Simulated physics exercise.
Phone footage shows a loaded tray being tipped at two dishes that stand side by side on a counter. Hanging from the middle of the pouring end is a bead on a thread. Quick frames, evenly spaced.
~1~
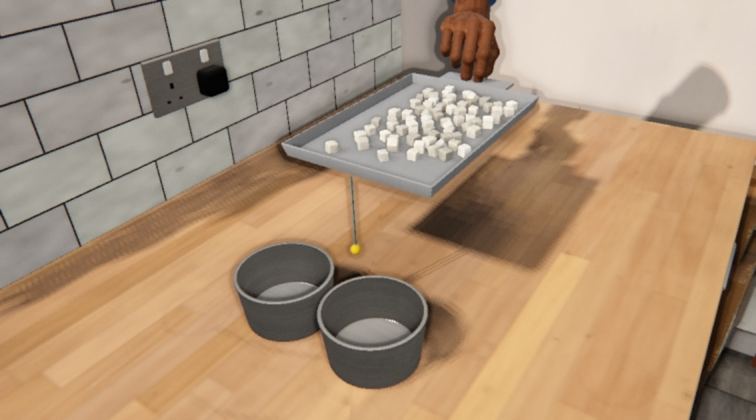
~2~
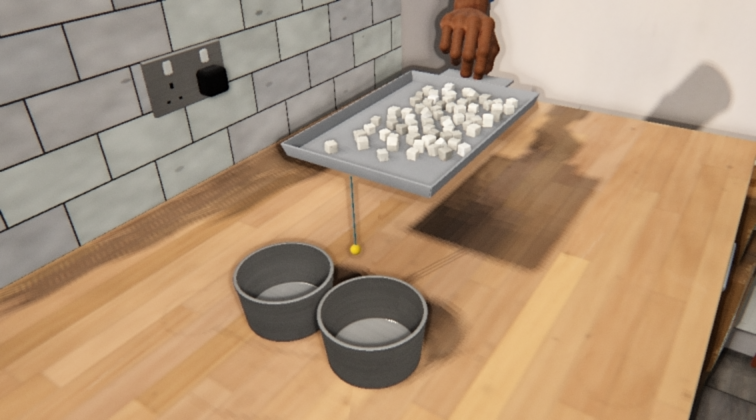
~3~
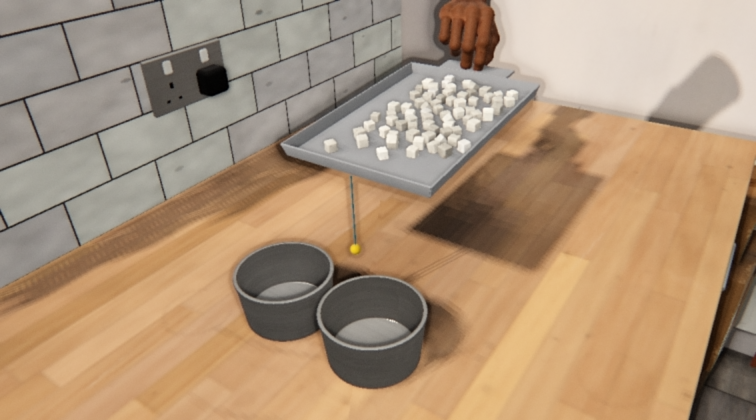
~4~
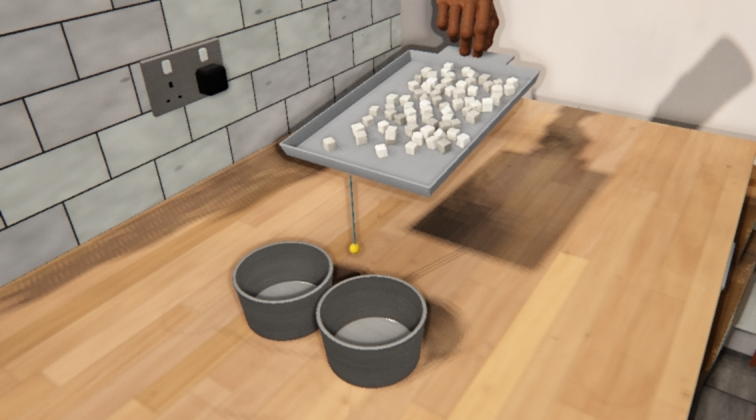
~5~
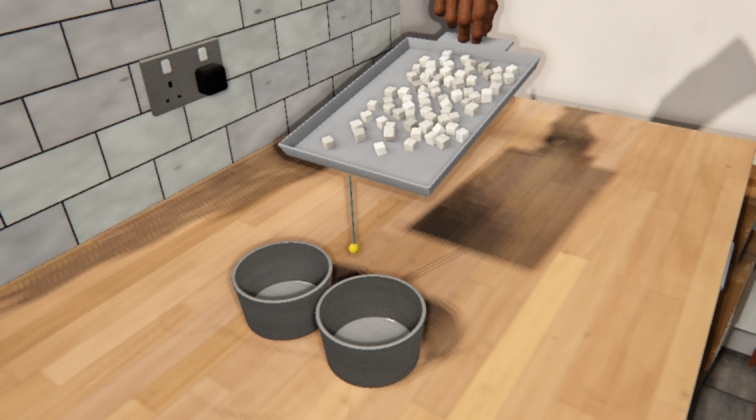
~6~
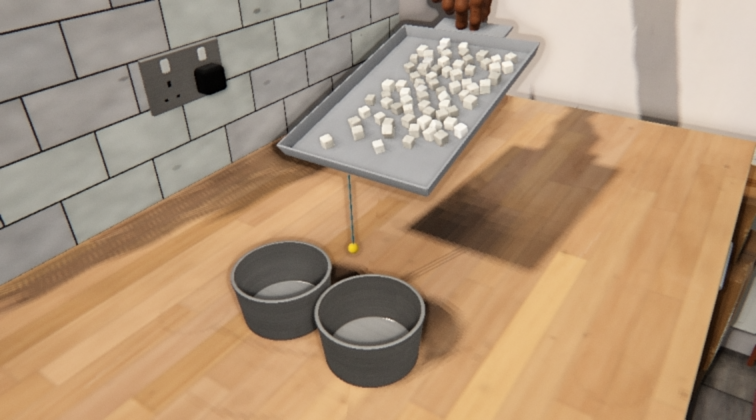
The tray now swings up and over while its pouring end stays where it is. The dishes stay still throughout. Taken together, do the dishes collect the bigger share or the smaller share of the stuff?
The bigger share.
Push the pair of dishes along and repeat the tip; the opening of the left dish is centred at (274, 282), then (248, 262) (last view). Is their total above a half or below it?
With the first shift the pair saves beyond half; with the second, beyond half.
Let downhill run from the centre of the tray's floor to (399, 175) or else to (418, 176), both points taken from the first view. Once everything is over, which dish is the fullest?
For the first place it's the right-side dish, for the second the right-side dish.
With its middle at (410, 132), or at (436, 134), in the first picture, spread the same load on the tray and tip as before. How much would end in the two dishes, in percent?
Around 80 percent the first time and around 90 percent the second time.
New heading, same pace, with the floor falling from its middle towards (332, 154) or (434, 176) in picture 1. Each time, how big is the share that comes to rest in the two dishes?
Somewhere close to 70 % the first time, 20 % the second.
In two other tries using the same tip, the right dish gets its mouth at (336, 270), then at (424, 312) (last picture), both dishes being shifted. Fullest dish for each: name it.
In the first try it's the rightmost dish, and in the second it's the leftmost dish.
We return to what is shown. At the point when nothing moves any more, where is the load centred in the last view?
Around (340, 332), give or take.
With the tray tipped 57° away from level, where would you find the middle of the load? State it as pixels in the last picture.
Centre estimate: (358, 146).
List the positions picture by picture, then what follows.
In the first picture, corners of the pouring end (287, 143) and (430, 184), level; middle of the load (427, 120), sugar cubes; left dish (253, 315); right dish (342, 360); bead on its thread (356, 249).
In the second picture, corners of the pouring end (286, 143) and (430, 184), level; middle of the load (427, 119).
In the third picture, corners of the pouring end (286, 143) and (429, 184), tipped barely, level across its low end; middle of the load (426, 114).
In the fourth picture, corners of the pouring end (285, 143) and (428, 184), tipped a little, level across its low end; middle of the load (425, 106).
In the fifth picture, corners of the pouring end (284, 143) and (427, 184), tipped a little, level across its low end; middle of the load (424, 98).
In the sixth picture, corners of the pouring end (282, 143) and (425, 185), tipped clearly, level across its low end; middle of the load (422, 91); left dish (250, 313); right dish (339, 359).
Just after the last frame, tray tipped steeply; almost all on the tray; about a tenth in the air.
A moment on, tray tipped right over; the larger part on the tray; about a tenth in the right dish; about a tenth in the left dish.
Further on, tray tipped past a quarter turn; roughly half in the right dish; roughly a third in the left dish; about a tenth outside both.
When it is over, tray tipped past a quarter turn; roughly half in the right dish; roughly a third in the left dish; about a tenth outside both.
